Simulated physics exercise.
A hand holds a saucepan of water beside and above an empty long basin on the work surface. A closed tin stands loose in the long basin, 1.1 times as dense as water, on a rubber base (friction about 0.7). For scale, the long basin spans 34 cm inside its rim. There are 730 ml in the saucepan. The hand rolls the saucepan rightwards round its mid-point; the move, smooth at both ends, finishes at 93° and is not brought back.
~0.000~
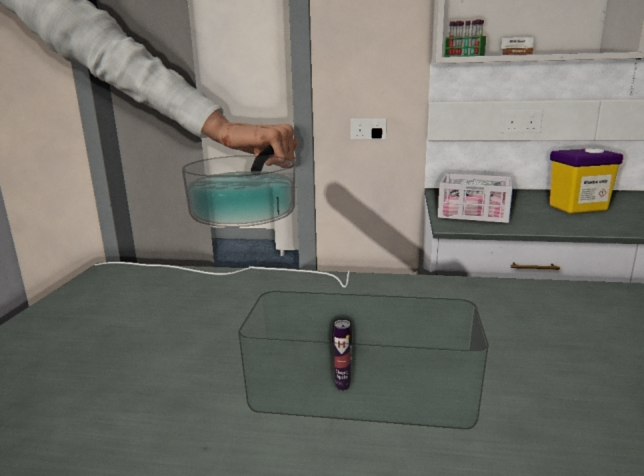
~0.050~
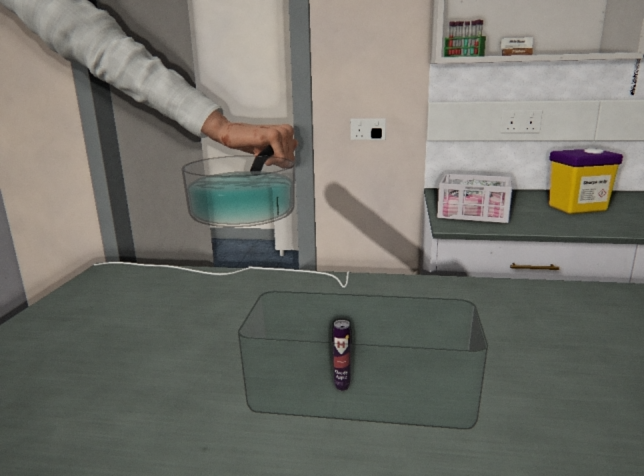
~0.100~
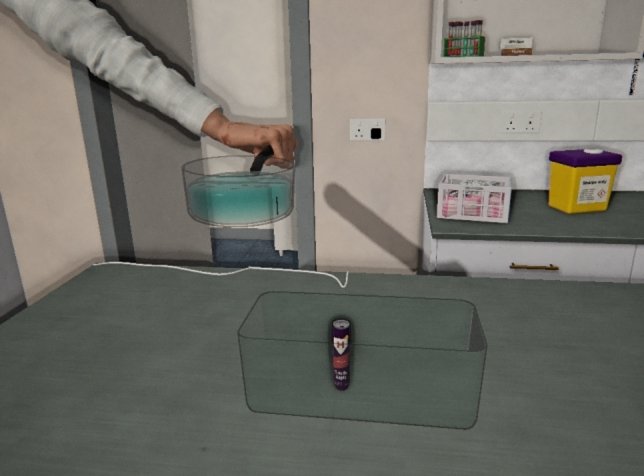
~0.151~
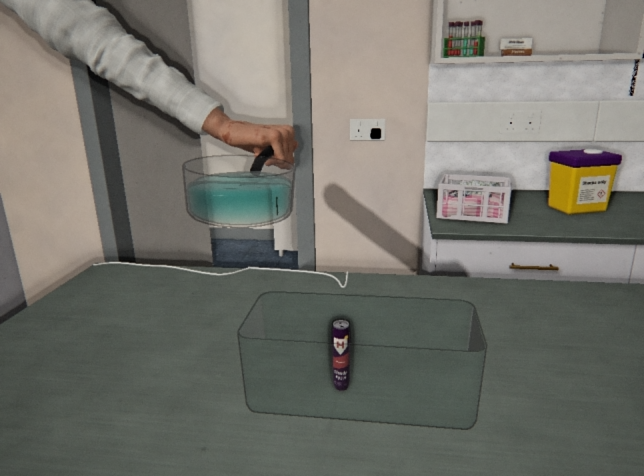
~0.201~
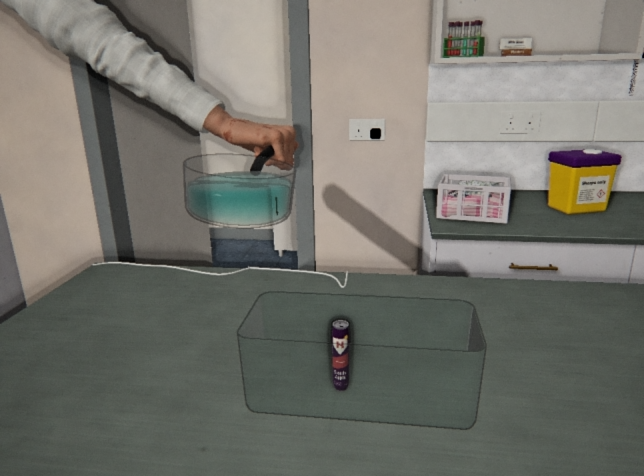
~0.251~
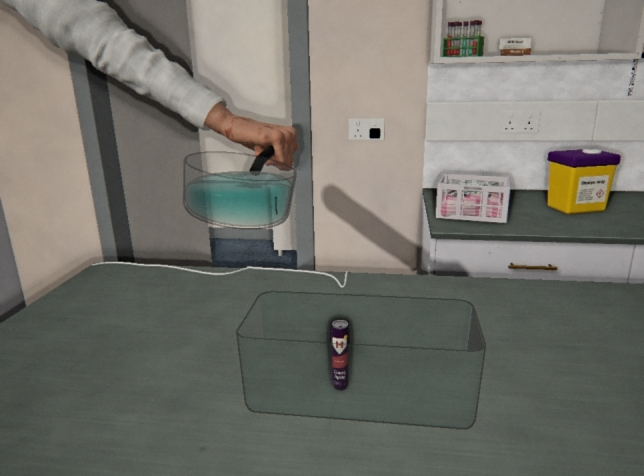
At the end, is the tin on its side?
The tin stays up.
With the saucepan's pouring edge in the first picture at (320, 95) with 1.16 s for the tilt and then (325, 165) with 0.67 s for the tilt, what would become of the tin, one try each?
First it stays up; then it goes over.
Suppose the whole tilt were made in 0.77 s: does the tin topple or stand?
The tin topples.
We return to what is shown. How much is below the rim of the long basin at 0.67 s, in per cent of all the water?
Some 4 per cent.
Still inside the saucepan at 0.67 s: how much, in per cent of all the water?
About 66 per cent.
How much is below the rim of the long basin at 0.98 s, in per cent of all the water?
Near 66 in a hundred.
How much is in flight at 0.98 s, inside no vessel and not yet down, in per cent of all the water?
About 18 per cent.
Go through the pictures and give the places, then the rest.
In the first frame, it leans 0°; its right rim is at (293, 167); the water meets the walls at (193, 180) and (292, 182); the long basin's rim runs from (251, 313) to (481, 325); the tin's top is at (342, 327).
In the second frame, it leans 0°; its right rim is at (293, 167); the water meets the walls at (193, 180) and (292, 182).
In the third frame, it leans 2°; its right rim is at (293, 169); the water meets the walls at (192, 180) and (292, 182).
In the fourth frame, it leans 4°; its right rim is at (293, 171); the water meets the walls at (192, 181) and (292, 183).
In the fifth frame, it leans 7°; its right rim is at (294, 174); the water meets the walls at (192, 180) and (292, 184).
In the sixth frame, it leans 10°; its right rim is at (295, 177); the water meets the walls at (192, 180) and (293, 184).
Then, 0.67 s in, the tilt is 58° and 66 per cent is still to pour; the tin stands where it began.
Then, 0.98 s in, the tilt is 88° and 17 per cent is still to pour; the tin stands where it began.
Then, 1.31 s in, the tilt is 93° and 3 per cent is still to pour; the tin stands where it began.
Then, 1.66 s in, the tilt is 93° and 1 per cent is still to pour; the tin stands where it began.
Finally, the tin stands where it began.
